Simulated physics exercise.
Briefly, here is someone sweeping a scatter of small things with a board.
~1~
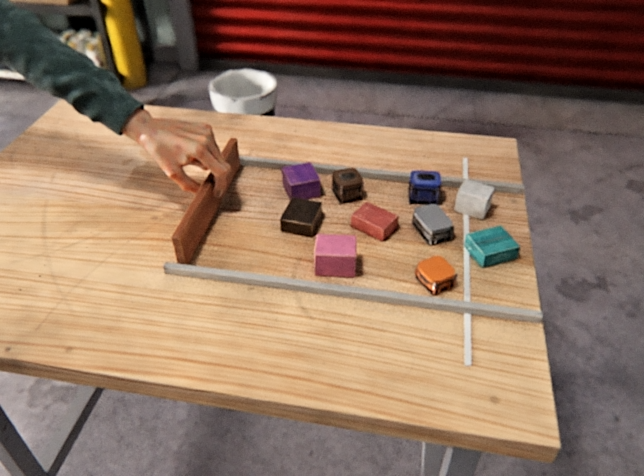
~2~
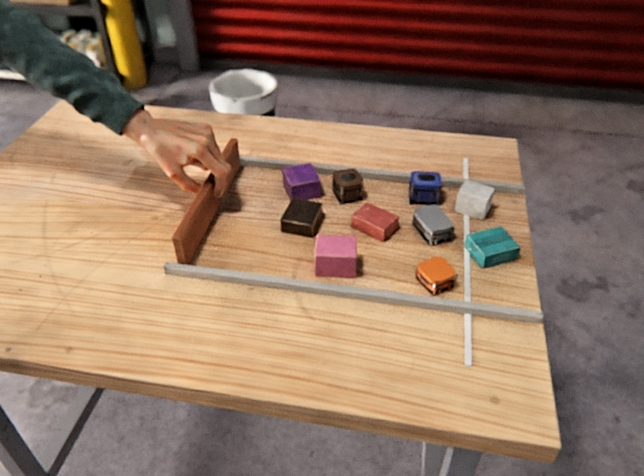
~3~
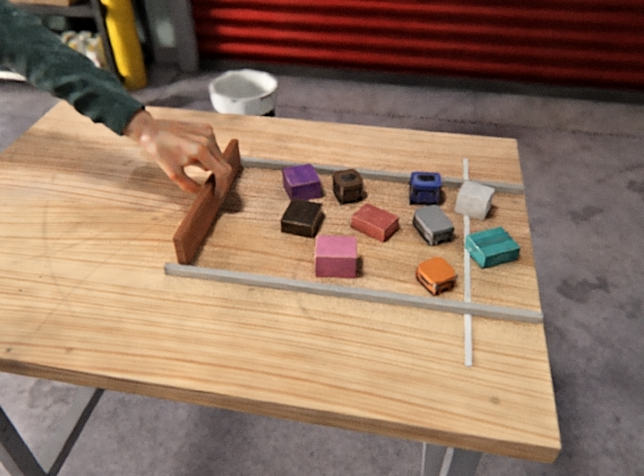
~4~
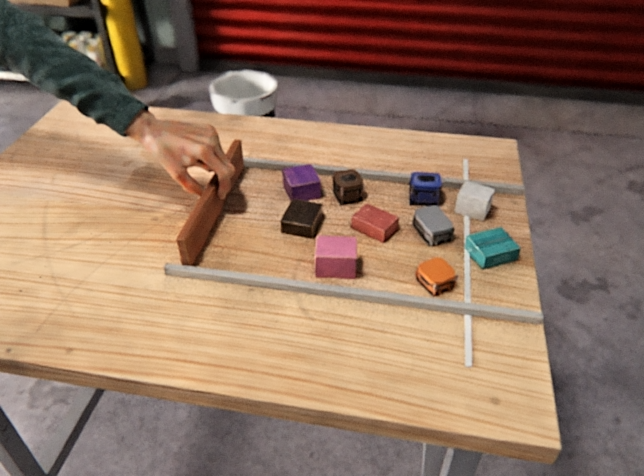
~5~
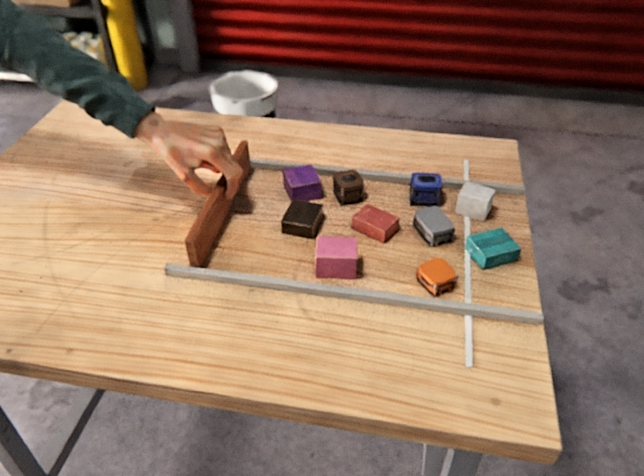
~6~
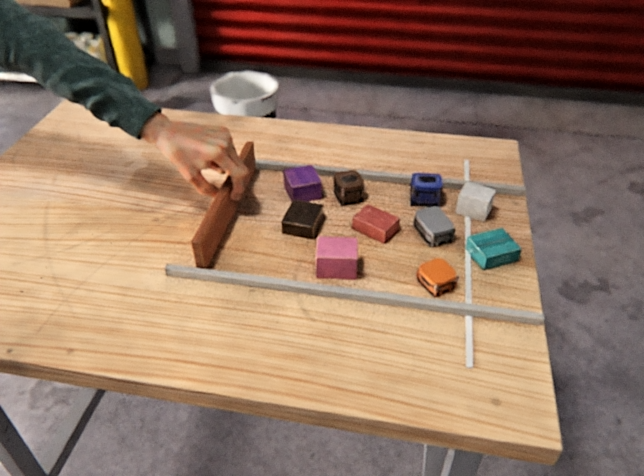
The video shows a hand holding a reddish-brown board upright on a wooden table, between two rails, left of ten scattered small coloured blocks. The hand slides the board slightly to the right, while the blocks stay still.
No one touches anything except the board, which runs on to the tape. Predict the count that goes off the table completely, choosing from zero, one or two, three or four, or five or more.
Most likely three of them, or four, will slide off.
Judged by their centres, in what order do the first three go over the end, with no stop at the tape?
The white block goes first, followed by the grey case and then the blue case.
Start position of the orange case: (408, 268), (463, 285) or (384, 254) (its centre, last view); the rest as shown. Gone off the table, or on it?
The orange case remains up; stays on; holds on.
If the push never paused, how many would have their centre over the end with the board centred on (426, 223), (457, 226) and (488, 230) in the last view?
By position: 1 / 3 / 7.
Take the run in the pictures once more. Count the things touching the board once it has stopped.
It's 3 of them.
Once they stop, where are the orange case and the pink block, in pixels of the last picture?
You'll find the orange case at roughly (528, 295) and the pink block at roughly (492, 278).
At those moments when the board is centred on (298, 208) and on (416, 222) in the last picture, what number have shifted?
At the first point the count is 3, at the second it's 10.
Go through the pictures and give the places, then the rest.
The first frame shows turquoise box (492, 246); white block (474, 199); orange case (436, 275); board (210, 197); tape (466, 241).
The second frame shows white block (474, 200); pink block (336, 256).
The third frame shows orange case (436, 276); purple block (301, 183).
The fourth frame shows turquoise box (492, 248); board (214, 198).
The fifth frame shows white block (475, 201); grey case (433, 227).
The sixth frame shows turquoise box (493, 249); white block (475, 202); orange case (437, 277); board (228, 200); tape (468, 243).
Soon after, none off yet; turquoise box at rest near (493, 249); white block at rest near (475, 202); orange case at rest near (437, 277).
Then, none off yet; turquoise box moving near (501, 254); white block moved about its own width near (503, 205); orange case moved a little near (449, 280).
At rest, the number that fall off is three or four; fallen, blue case, grey case and white block.
